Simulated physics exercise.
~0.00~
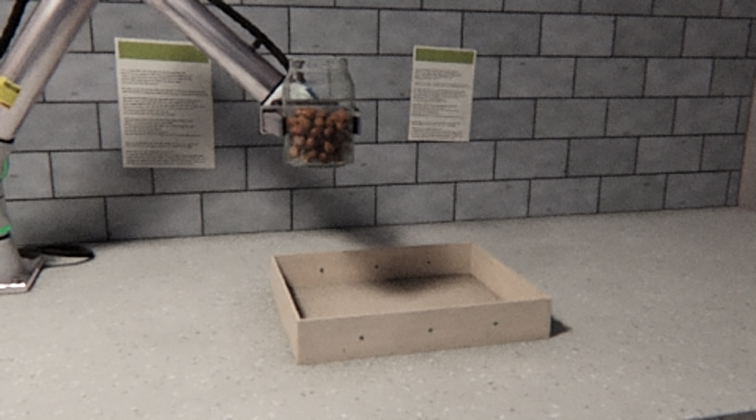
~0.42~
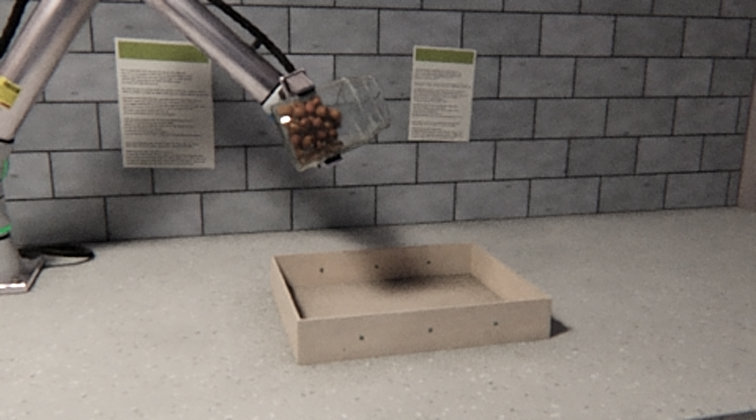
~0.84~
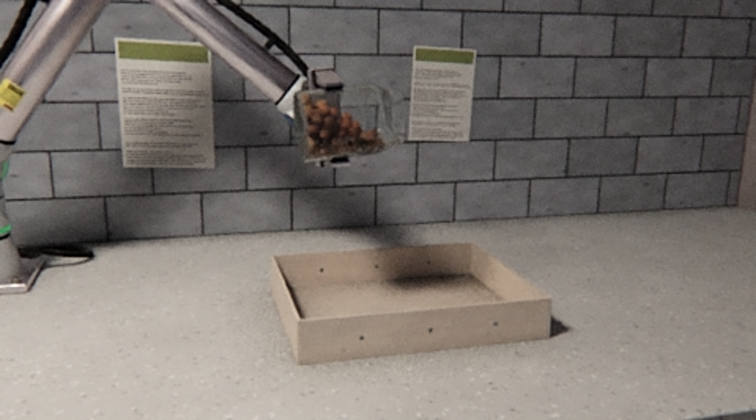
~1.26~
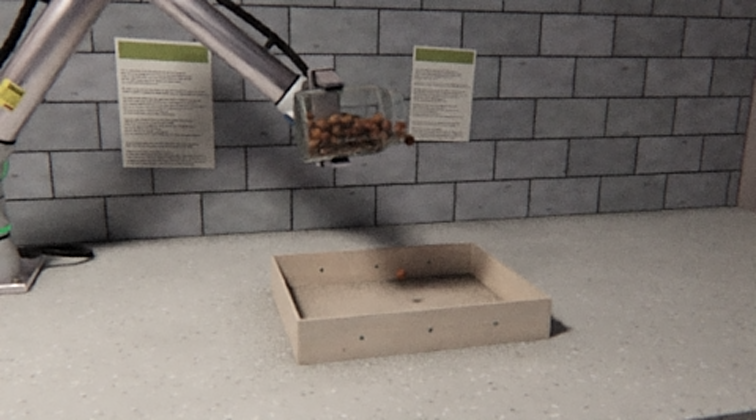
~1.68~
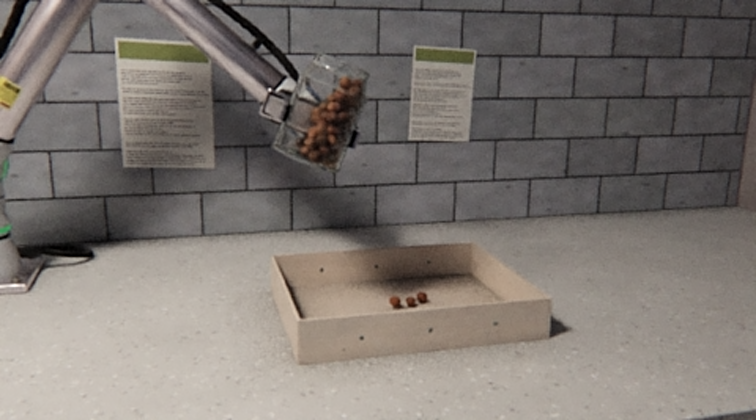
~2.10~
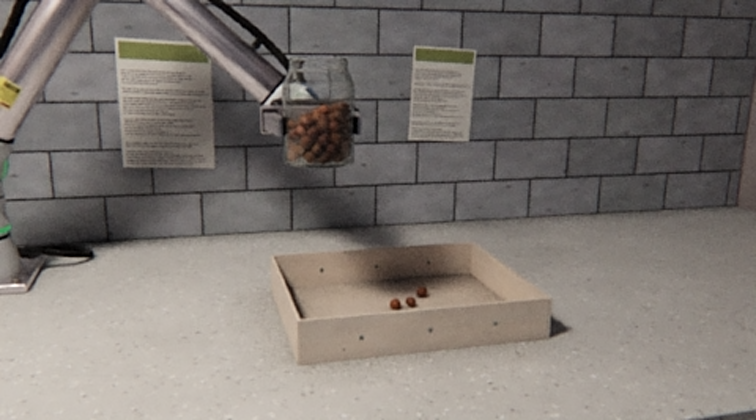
The clip shows a robot arm holding a glass jar of hazelnuts above a shallow open tray, tipping it onto its side to the right so a few nuts drop out, then turning it upright again with most still inside and a few lying in the tray.
